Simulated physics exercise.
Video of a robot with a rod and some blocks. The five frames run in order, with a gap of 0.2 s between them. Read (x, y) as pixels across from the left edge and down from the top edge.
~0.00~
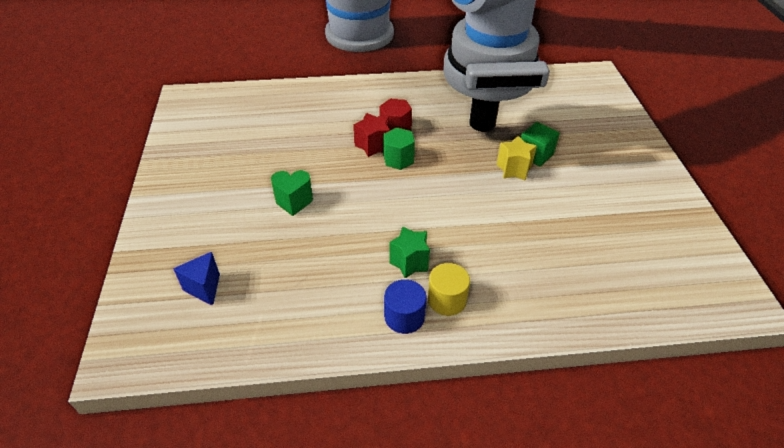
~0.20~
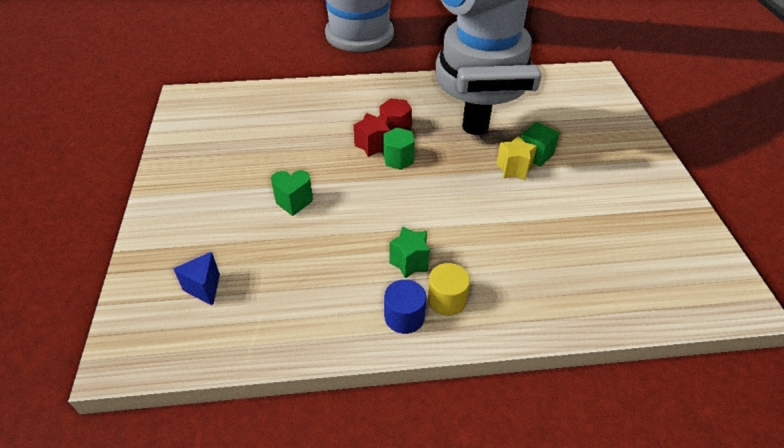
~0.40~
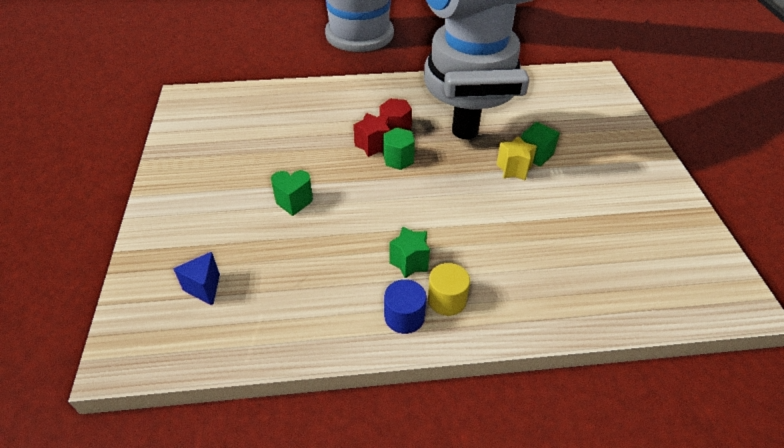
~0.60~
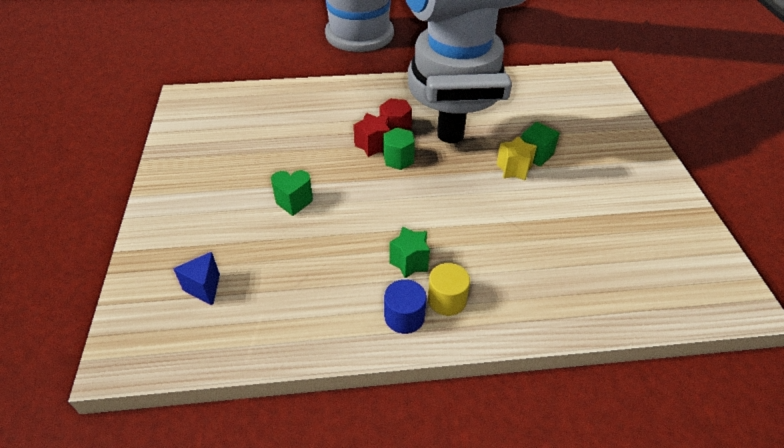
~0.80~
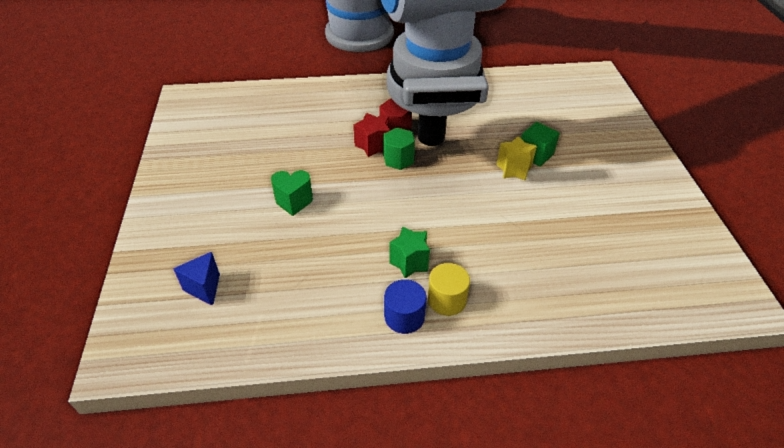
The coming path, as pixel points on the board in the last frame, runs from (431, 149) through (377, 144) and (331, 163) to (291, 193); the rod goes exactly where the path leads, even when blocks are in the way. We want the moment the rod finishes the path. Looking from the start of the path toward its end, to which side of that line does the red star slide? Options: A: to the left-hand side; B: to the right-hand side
Letter B.
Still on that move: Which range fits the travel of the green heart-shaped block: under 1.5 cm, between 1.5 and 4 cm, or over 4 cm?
Distance: Between 1.5 and 4 cm.
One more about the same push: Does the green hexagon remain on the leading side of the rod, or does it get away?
At that point it is off to one side or behind.
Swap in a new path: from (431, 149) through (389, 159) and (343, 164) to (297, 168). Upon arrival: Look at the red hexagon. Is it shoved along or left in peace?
It is untouched.
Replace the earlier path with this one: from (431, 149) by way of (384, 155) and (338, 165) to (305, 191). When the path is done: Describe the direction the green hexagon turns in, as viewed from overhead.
The answer is counter-clockwise.
What follows on the original path. One third of the way, rod (377, 133); red star (349, 123); red hexagon (388, 104), turned 40° clockwise; green hexagon (394, 140), turned 15° anticlockwise.
Two thirds of the way, rod (330, 152); red star (307, 131), turned 40° clockwise; red hexagon (388, 104), turned 40° clockwise; green hexagon (394, 140), turned 15° anticlockwise.
At the end, rod (289, 182); green heart-shaped block (282, 190); red star (305, 132), turned 50° clockwise; red hexagon (388, 104), turned 40° clockwise; green hexagon (394, 140), turned 15° anticlockwise.
